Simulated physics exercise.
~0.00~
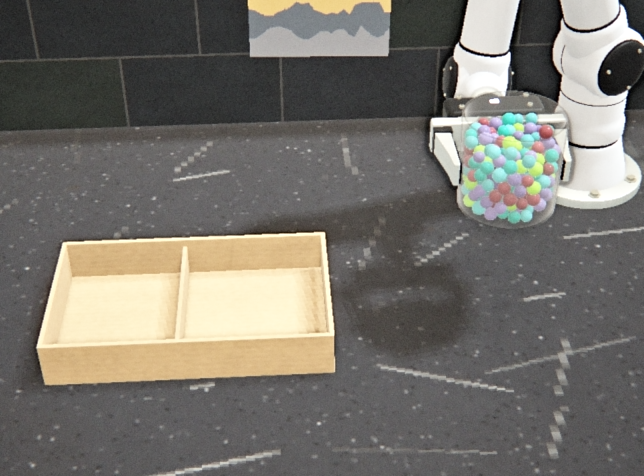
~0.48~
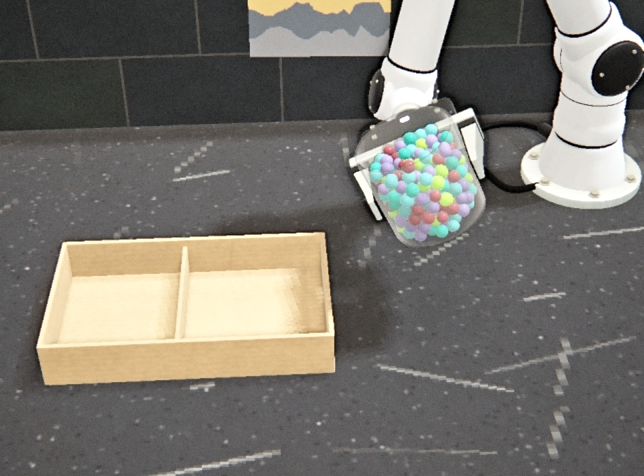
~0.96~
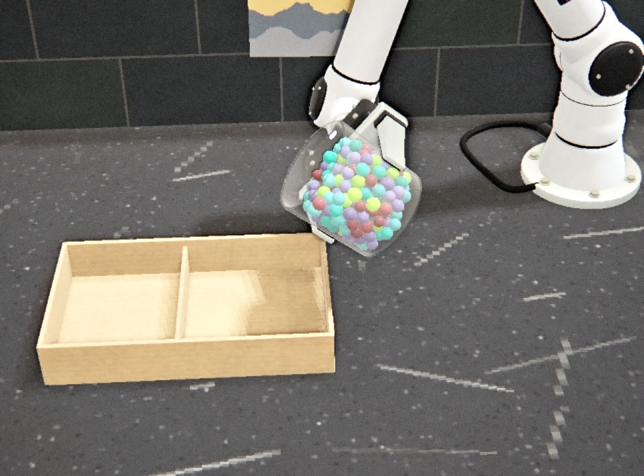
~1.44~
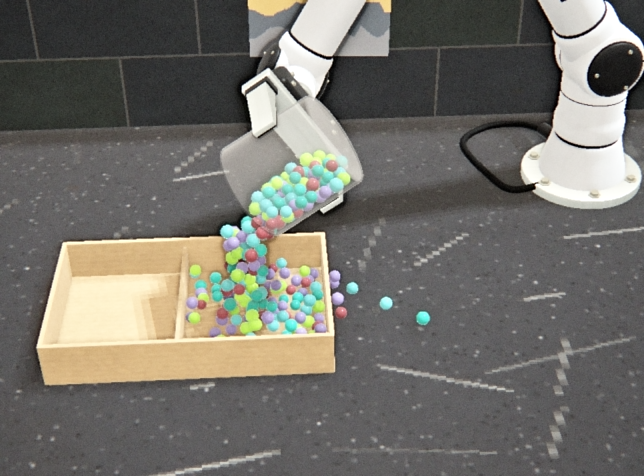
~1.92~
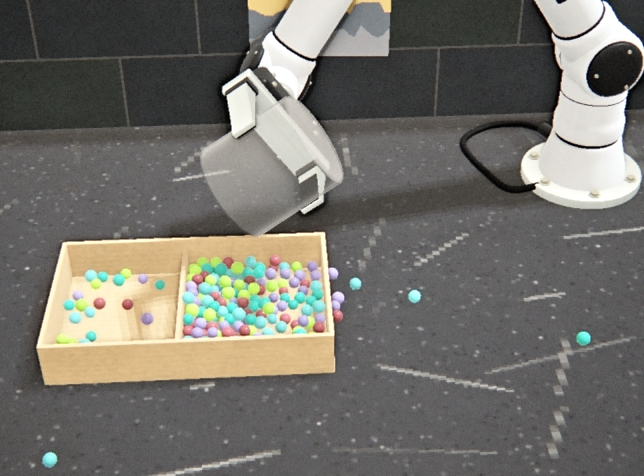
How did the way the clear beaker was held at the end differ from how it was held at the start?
At the start the beaker was upright and full of colourful balls, but by the end the arm was holding it upside down, tipped over at a slant and emptied out.
